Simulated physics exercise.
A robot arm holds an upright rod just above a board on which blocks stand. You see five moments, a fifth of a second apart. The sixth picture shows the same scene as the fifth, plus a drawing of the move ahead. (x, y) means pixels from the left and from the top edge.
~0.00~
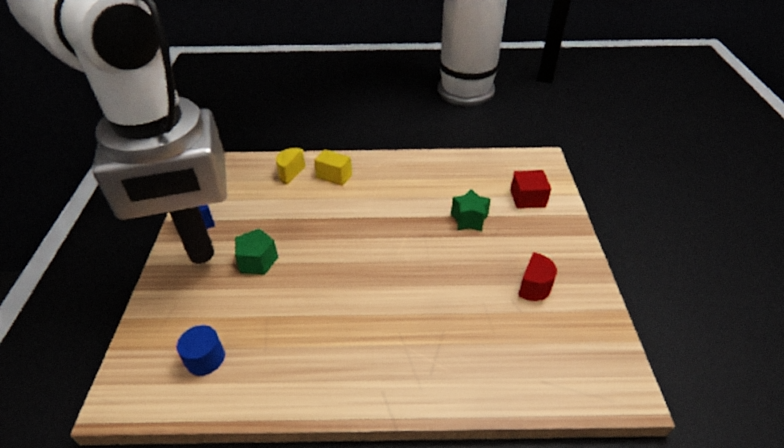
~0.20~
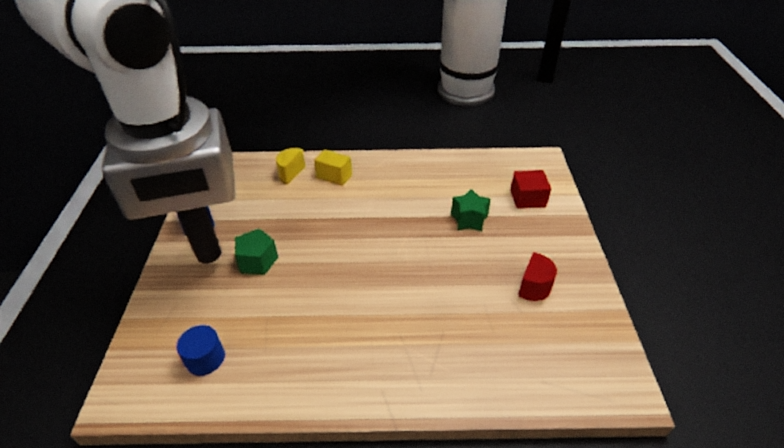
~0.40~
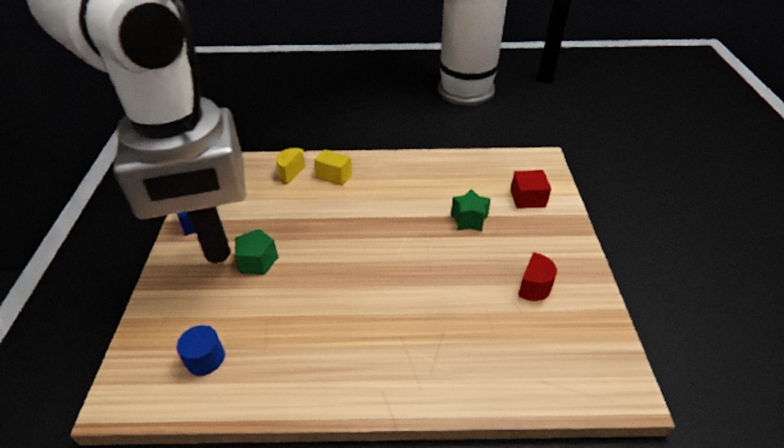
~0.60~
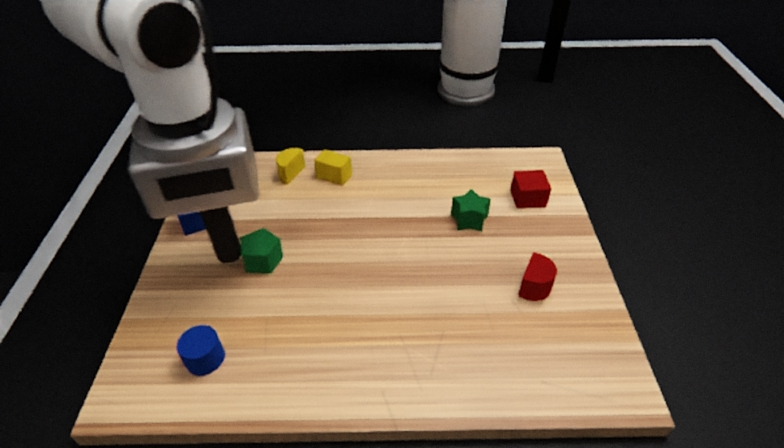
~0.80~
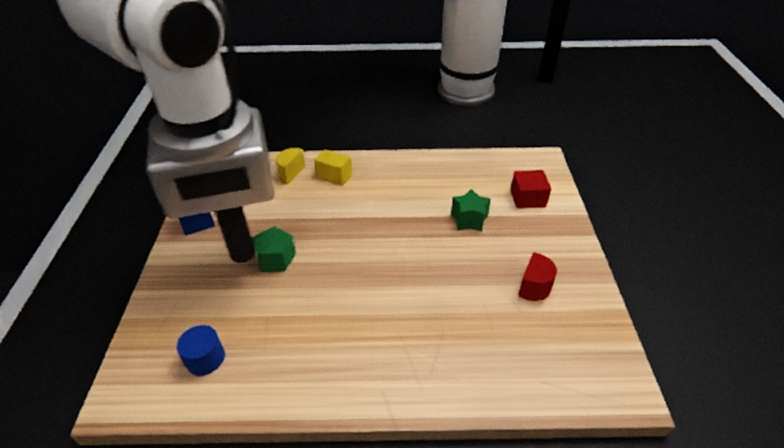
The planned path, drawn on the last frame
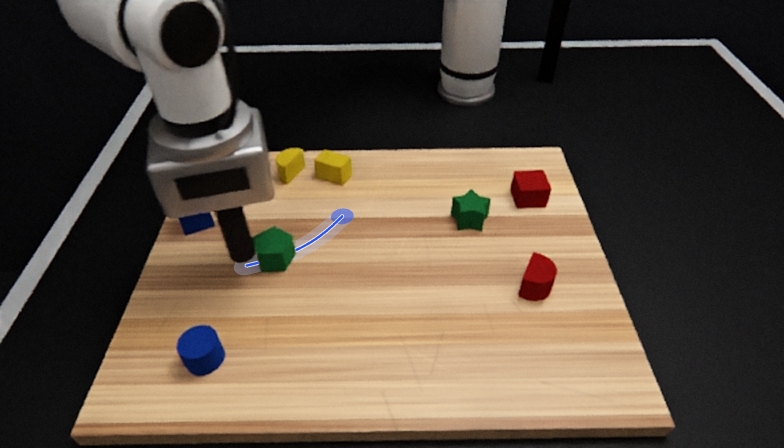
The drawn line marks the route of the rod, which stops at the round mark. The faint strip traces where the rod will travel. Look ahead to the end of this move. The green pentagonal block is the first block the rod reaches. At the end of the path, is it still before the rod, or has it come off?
I expect it to be beside or behind the rod.
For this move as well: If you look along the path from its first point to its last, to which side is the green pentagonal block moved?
It will end up to the right.
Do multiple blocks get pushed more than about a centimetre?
No, I don't think so.
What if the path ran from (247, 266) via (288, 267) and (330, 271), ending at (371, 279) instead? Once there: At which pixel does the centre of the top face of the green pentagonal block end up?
Its top face will be centred at roughly (326, 230).
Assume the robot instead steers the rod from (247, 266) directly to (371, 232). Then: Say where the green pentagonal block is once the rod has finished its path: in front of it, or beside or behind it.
At that point it is up front.
The drawn path runs from (247, 266) over (285, 255) and (318, 237) to (342, 216).
The first path, step by step. One third of the way, rod (284, 243); green pentagonal block (312, 231).
Two thirds of the way, rod (317, 226); green pentagonal block (345, 221), turned 45° clockwise.
At the end, rod (341, 205); green pentagonal block (351, 220), turned 55° clockwise; yellow oblong block not moved.
